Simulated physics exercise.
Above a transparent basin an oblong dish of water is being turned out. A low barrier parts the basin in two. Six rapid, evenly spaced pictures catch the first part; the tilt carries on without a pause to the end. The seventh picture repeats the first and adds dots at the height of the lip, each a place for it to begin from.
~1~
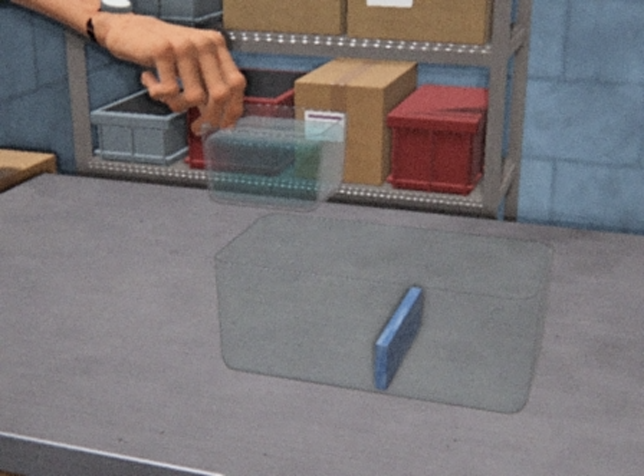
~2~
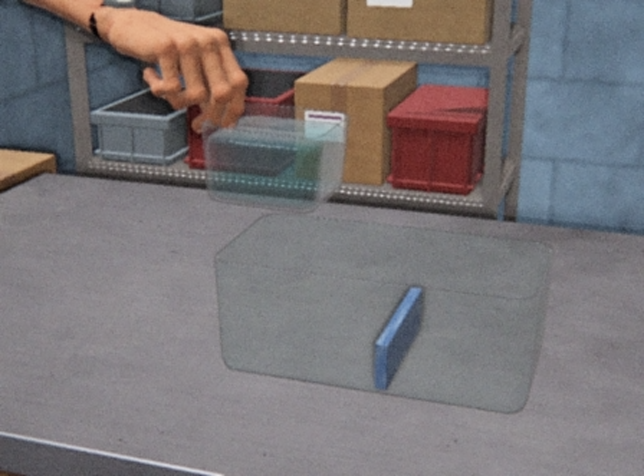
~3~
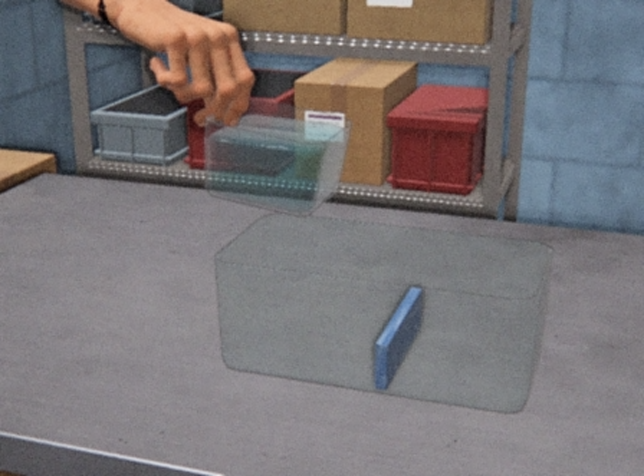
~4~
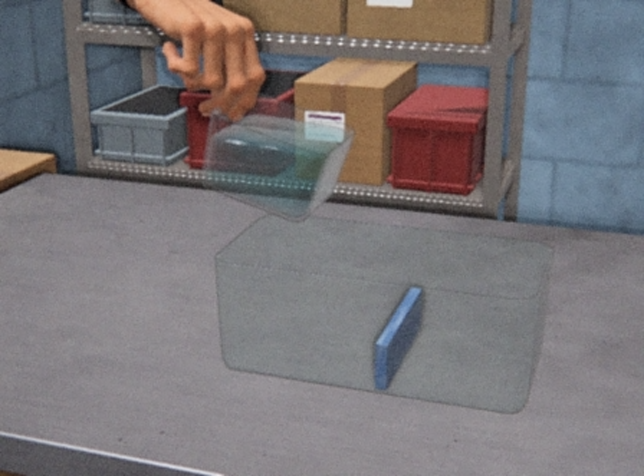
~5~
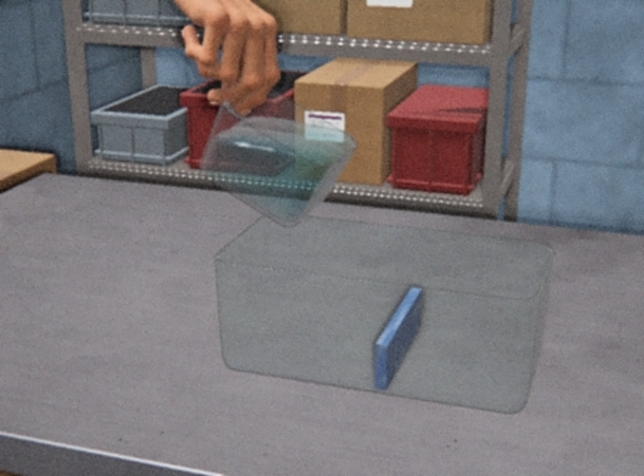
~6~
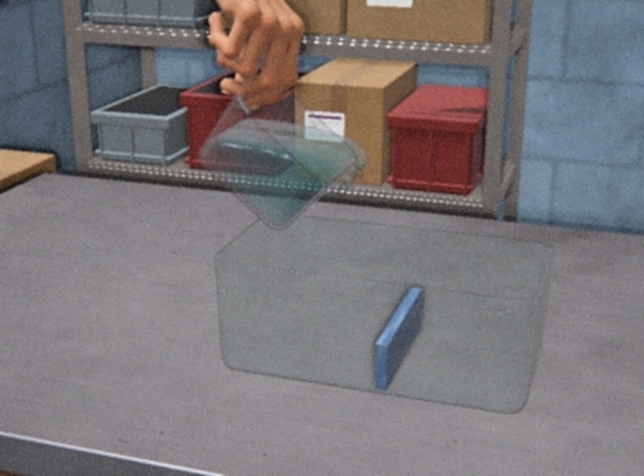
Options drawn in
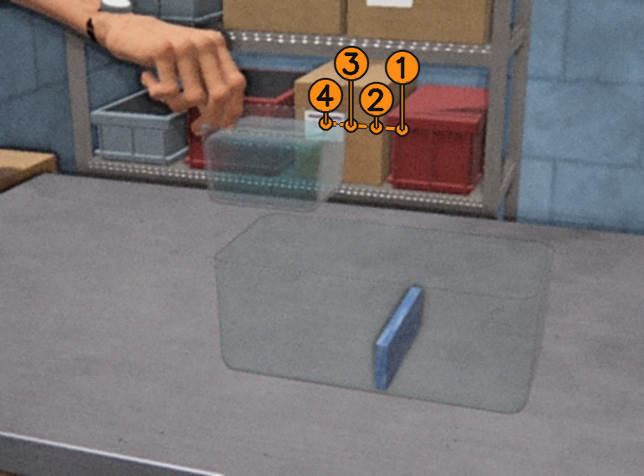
On a grey workshop table, a hand tilting a small clear dish of water rightward above a transparent basin with a low blue divider.
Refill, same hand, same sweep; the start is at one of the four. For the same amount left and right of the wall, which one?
Take 3.
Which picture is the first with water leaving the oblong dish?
Picture 5.
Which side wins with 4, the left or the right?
The left one.
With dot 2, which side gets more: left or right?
The right one.
In orange, 1 at (402, 129); 2 at (376, 127); 3 at (351, 125); 4 at (325, 123).
With 1, about 7 % ends left of the wall and 91 % right of it.
With 2, about 20 % ends left of the wall and 79 % right of it.
With 3, about 48 % ends left of the wall and 51 % right of it.
With 4, about 84 % ends left of the wall and 12 % right of it; 4 % is lost outside.
